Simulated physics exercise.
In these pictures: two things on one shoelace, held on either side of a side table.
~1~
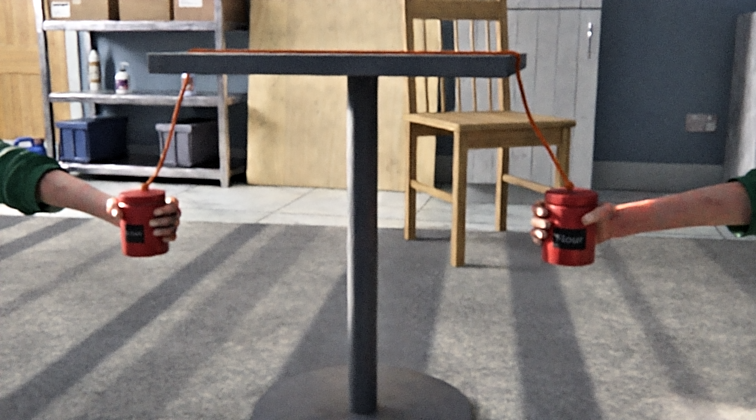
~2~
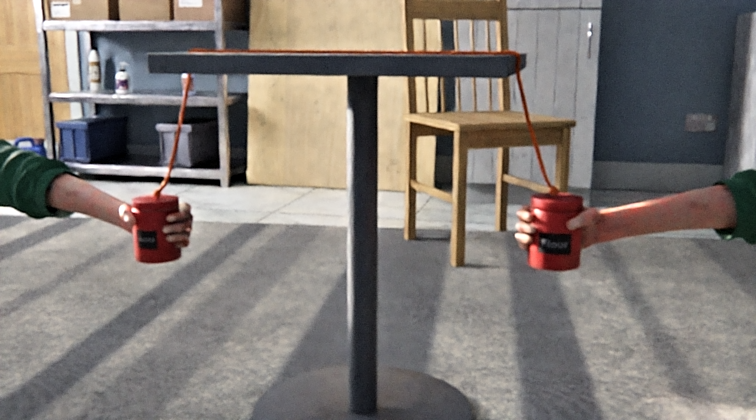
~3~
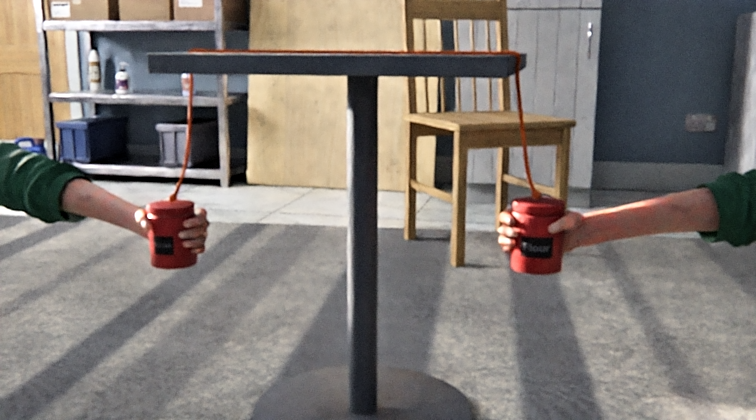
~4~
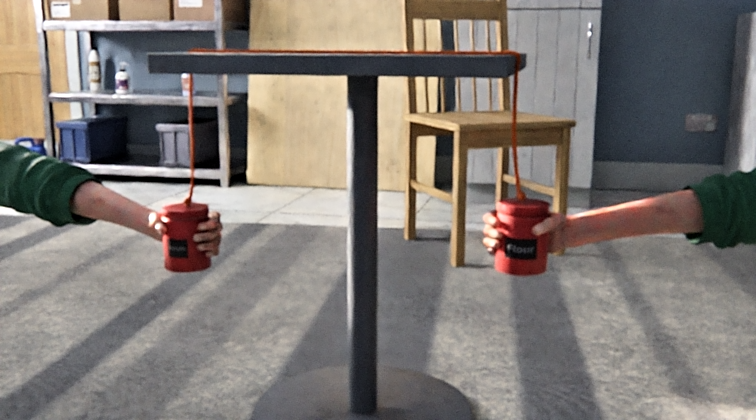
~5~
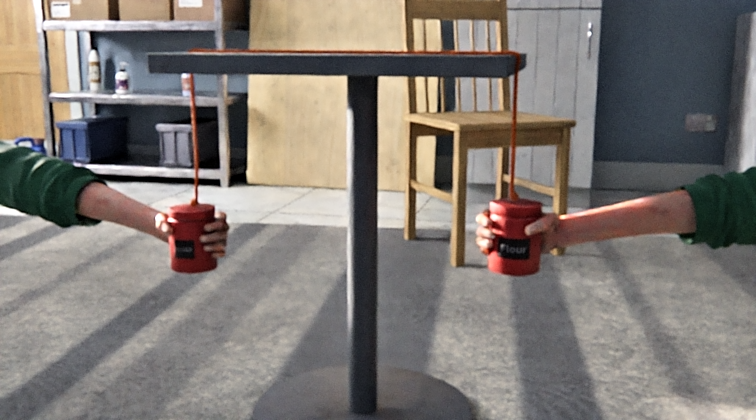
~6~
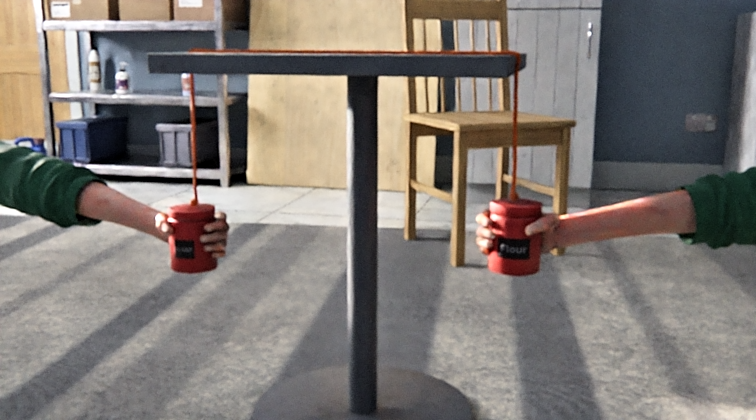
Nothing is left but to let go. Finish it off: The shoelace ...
The shoelace stays at rest.
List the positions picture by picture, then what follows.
The first frame shows left jar (144, 222); right jar (570, 226); shoelace over the top (335, 52).
The second frame shows left jar (157, 228); right jar (555, 231).
The third frame shows left jar (173, 234); right jar (537, 234).
The fourth frame shows left jar (187, 237); right jar (523, 236).
The fifth frame shows left jar (193, 238); right jar (515, 236).
The sixth frame shows left jar (193, 238); right jar (515, 236); shoelace over the top (335, 52).
Then, 0.38 s after the last picture, left jar hanging as before near (200, 241); right jar hanging as before near (507, 238).
Then, 1.14 s after the last picture, left jar hanging as before near (193, 240); right jar hanging as before near (515, 239).
At rest, left jar hanging as before near (203, 241); right jar hanging as before near (510, 238). The shoelace stays as it is.
